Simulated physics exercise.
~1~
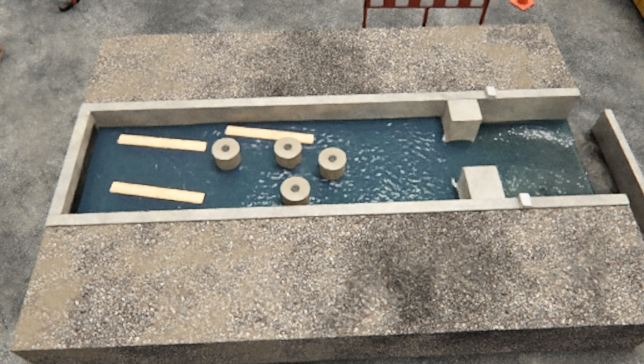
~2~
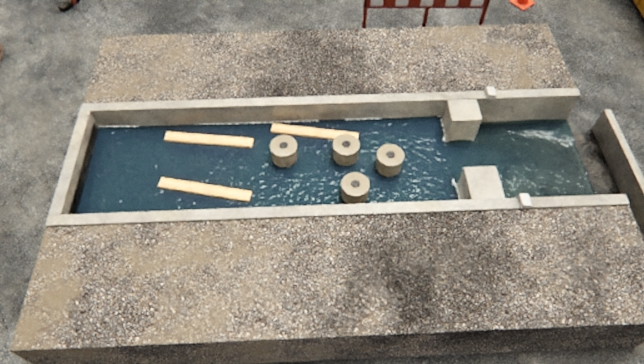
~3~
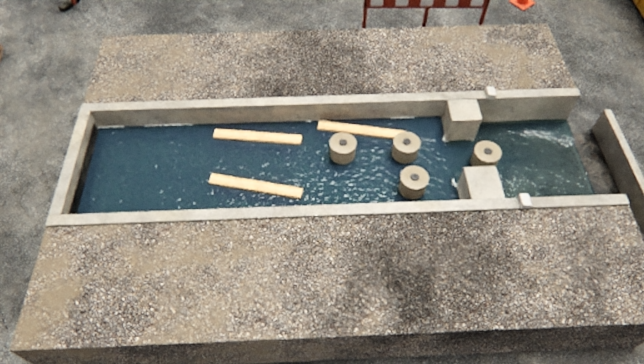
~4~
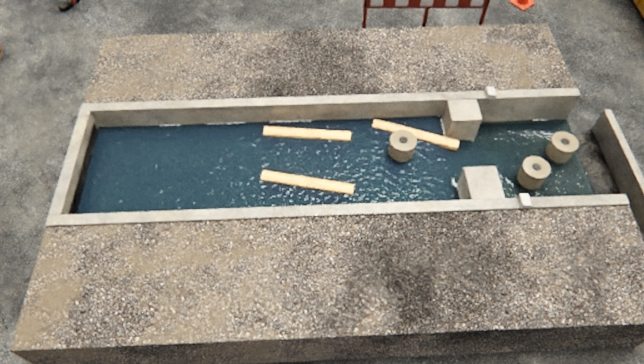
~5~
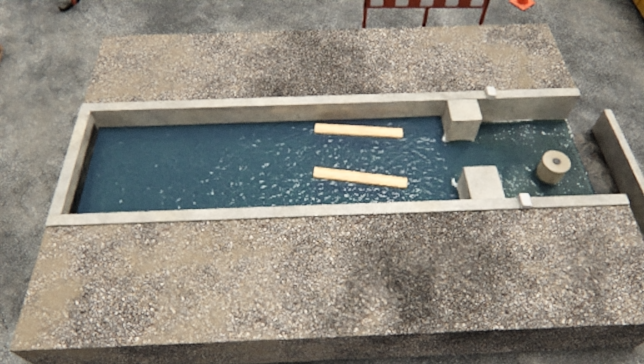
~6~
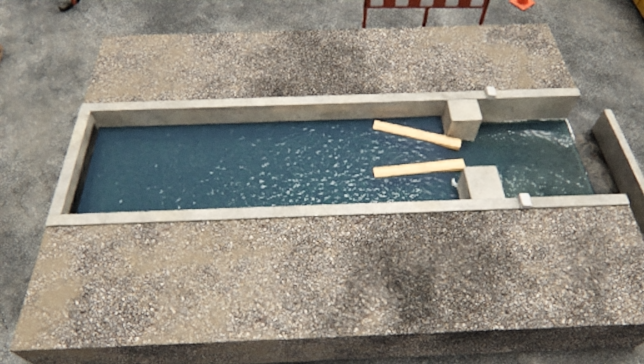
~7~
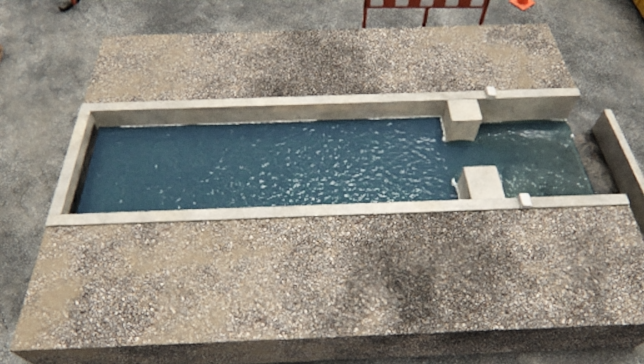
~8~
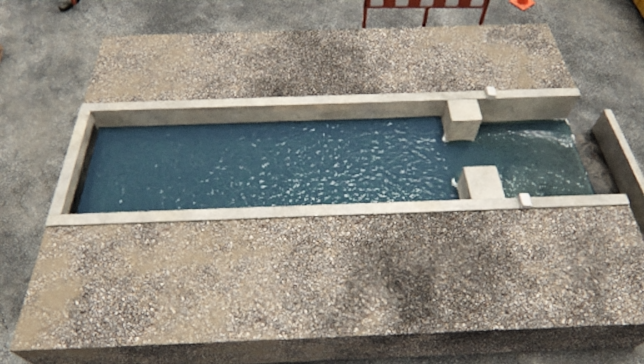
Four round concrete tubs and three pale planks drifting right along a water channel, passing a narrow gap until only water remains.
